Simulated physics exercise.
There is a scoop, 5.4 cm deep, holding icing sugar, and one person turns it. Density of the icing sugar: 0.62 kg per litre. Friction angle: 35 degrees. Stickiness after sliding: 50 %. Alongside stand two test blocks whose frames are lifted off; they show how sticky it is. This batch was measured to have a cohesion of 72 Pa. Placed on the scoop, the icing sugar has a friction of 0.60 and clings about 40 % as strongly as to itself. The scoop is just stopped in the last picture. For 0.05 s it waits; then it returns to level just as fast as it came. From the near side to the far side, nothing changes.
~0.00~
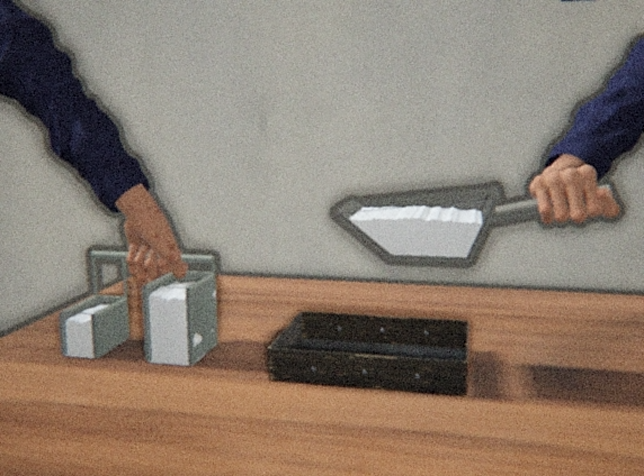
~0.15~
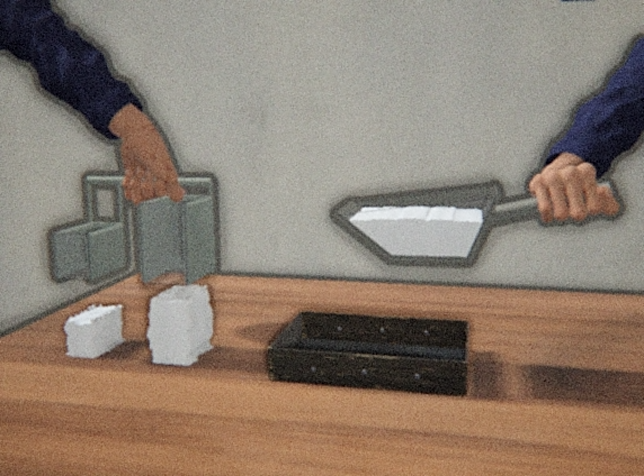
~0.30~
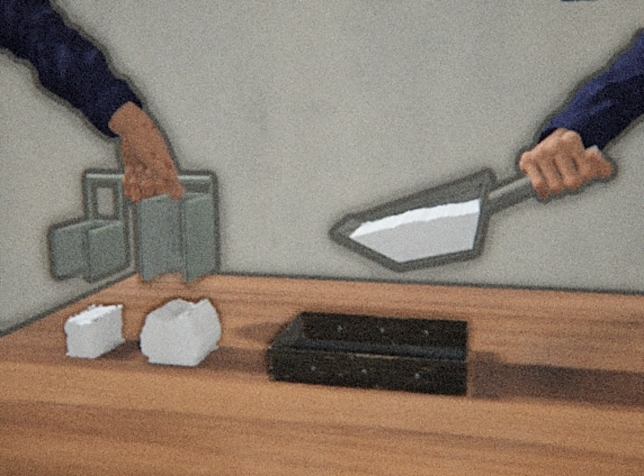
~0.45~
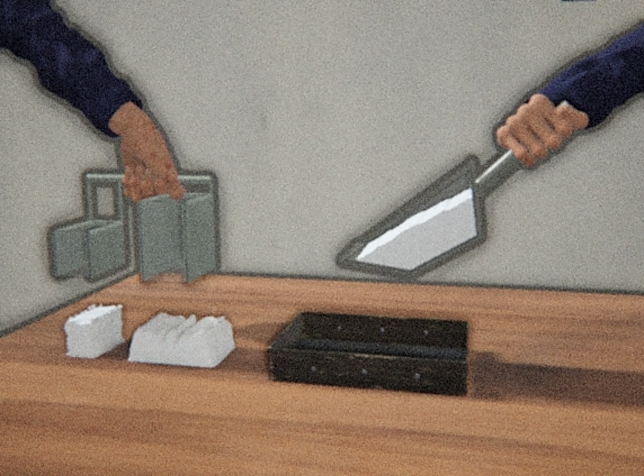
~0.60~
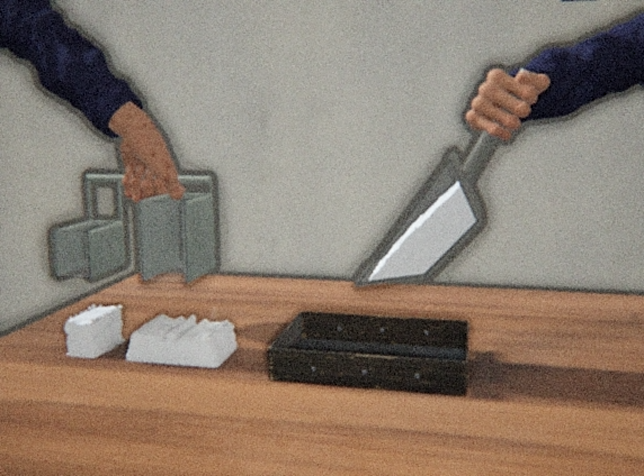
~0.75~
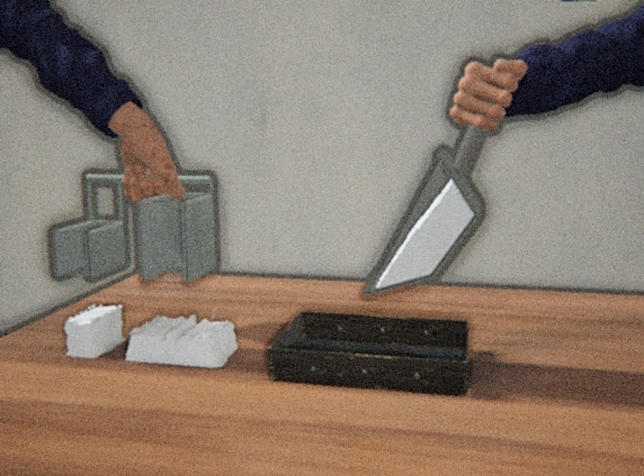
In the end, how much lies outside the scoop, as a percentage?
I would say near 0 % lies outside.
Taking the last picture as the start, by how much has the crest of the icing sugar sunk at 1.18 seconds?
Some 2.5 cm.
After 0.95 s, the scoop is at 48 degrees and 0 % has left it.
After 1.18 s, the scoop is at 21 degrees and 0 % has left it.
After 1.42 s, the scoop is at 0 degrees and 0 % has left it.
After 1.65 s, the scoop is at 0 degrees and 0 % has left it.
After 1.76 s, the scoop is at 0 degrees and 0 % has left it.
